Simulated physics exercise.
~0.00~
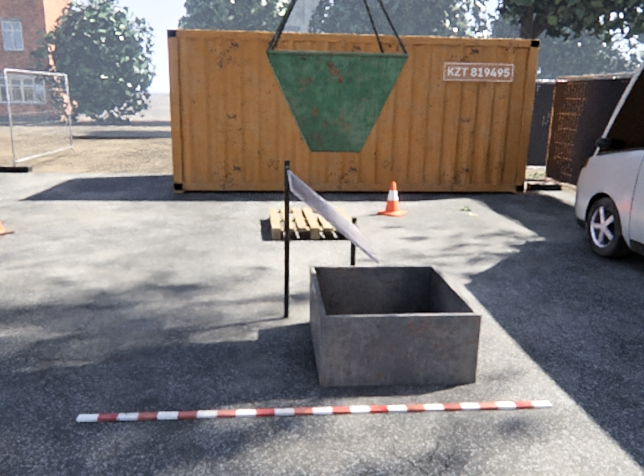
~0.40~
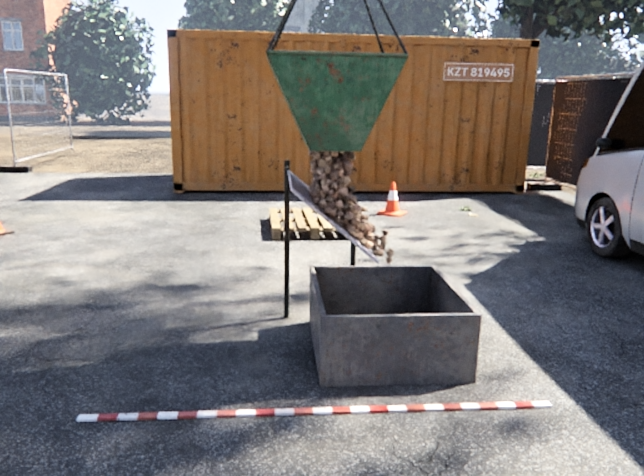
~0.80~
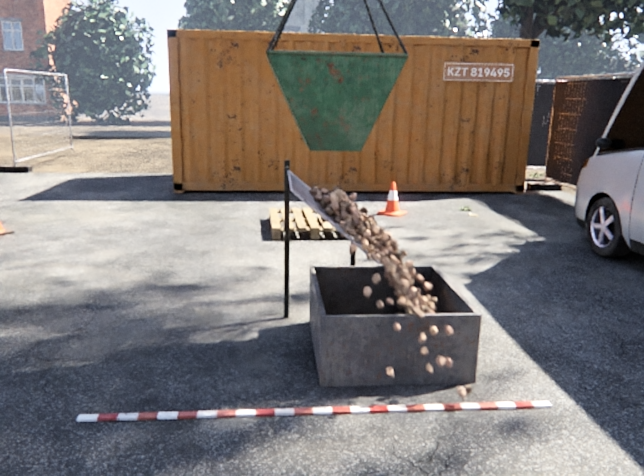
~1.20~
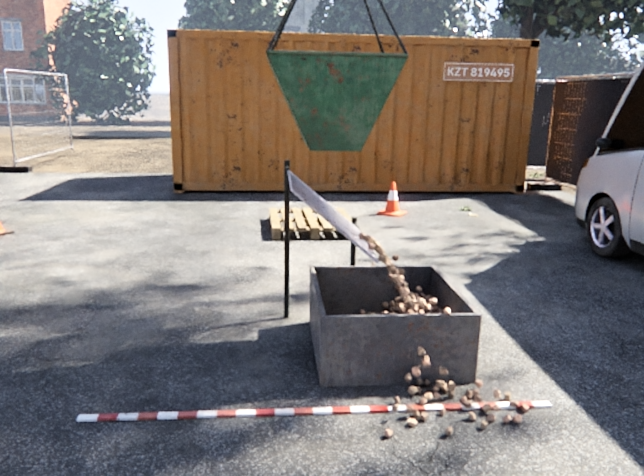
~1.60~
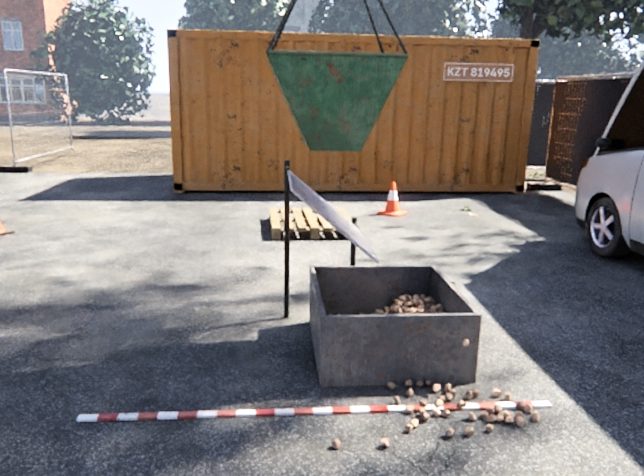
Brown stones poured from the bottom of a hanging green skip, slid down a sloping steel sheet and tumbled towards a grey bin, where most landed inside while some spilled over the front and came to rest on the ground around the striped staff.
